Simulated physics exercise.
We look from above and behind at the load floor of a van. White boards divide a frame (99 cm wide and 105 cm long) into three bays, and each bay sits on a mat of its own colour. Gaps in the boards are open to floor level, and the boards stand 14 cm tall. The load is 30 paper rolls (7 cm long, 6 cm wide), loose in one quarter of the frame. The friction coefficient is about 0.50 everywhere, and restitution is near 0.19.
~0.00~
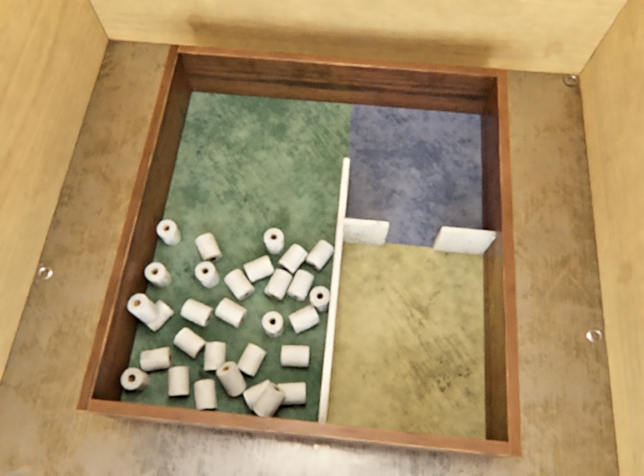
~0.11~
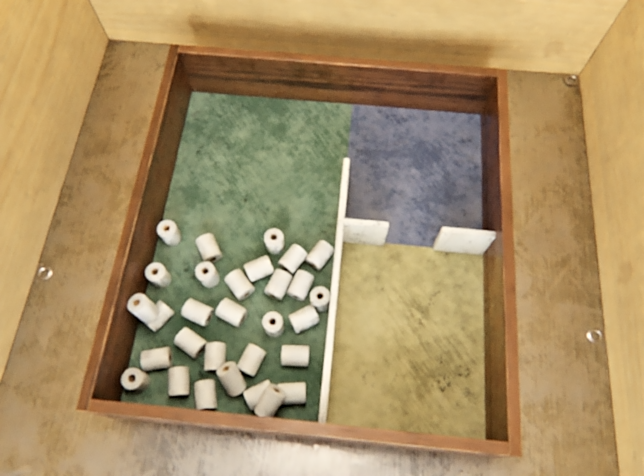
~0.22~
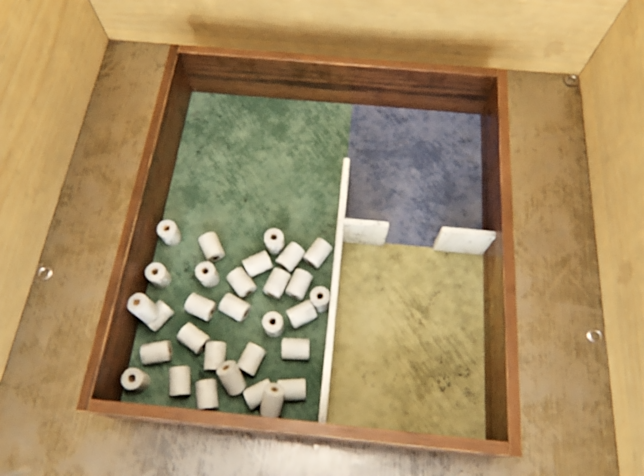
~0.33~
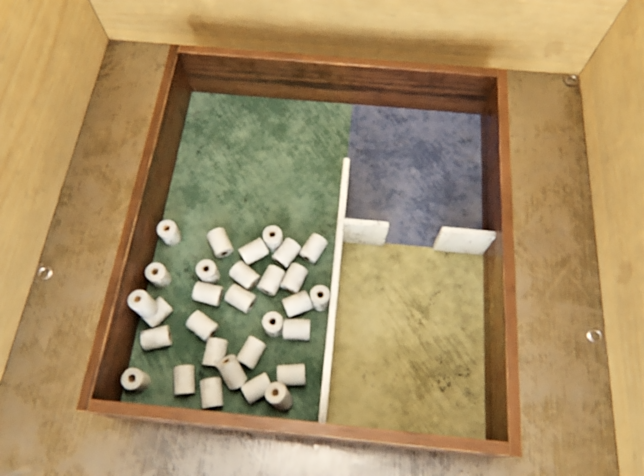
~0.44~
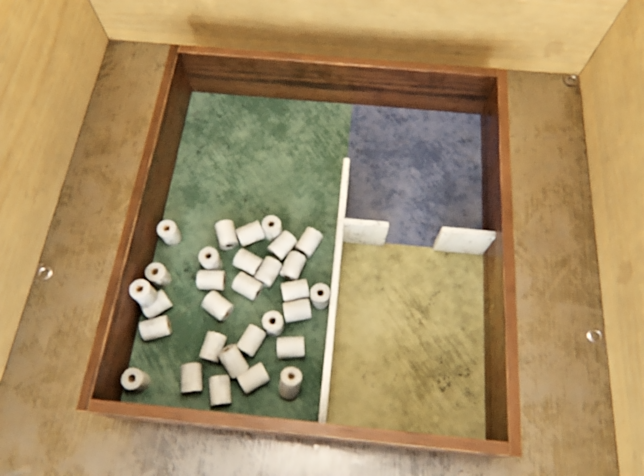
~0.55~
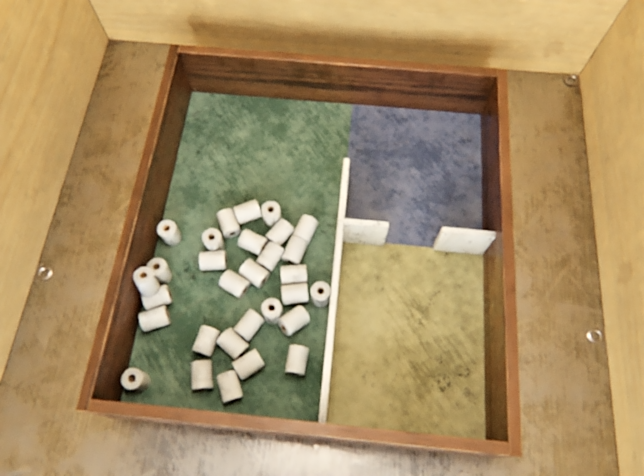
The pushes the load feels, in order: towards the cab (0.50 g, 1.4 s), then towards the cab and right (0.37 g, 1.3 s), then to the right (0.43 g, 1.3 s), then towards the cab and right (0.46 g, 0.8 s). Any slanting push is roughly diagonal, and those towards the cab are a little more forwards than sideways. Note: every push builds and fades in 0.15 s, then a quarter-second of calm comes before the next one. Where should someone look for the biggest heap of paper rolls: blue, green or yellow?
It is the green one.
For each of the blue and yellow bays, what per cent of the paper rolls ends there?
Final split, approximately: Blue 30 in a hundred, yellow 0 in a hundred.
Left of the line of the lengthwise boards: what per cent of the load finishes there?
Around 70 per cent.
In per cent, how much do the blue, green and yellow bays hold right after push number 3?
Shares in percent - blue: 30, green: 70, yellow: 0.
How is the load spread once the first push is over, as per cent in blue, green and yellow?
At that point the split is blue 0, green 100, yellow 0 per cent.
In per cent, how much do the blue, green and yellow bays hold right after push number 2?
By that time it's blue at 0 percent, green at 100 percent and yellow at 0 percent.
After push 1 (1.64 s), 30 in the green bay.
After push 2 (3.19 s), 30 in the green bay.
After push 3 (4.74 s), 8 in the blue bay and 22 in the green bay.
After push 4 (5.79 s), 8 in the blue bay and 22 in the green bay.
When it is over (at 6.48 s), 8 in the blue bay and 22 in the green bay.
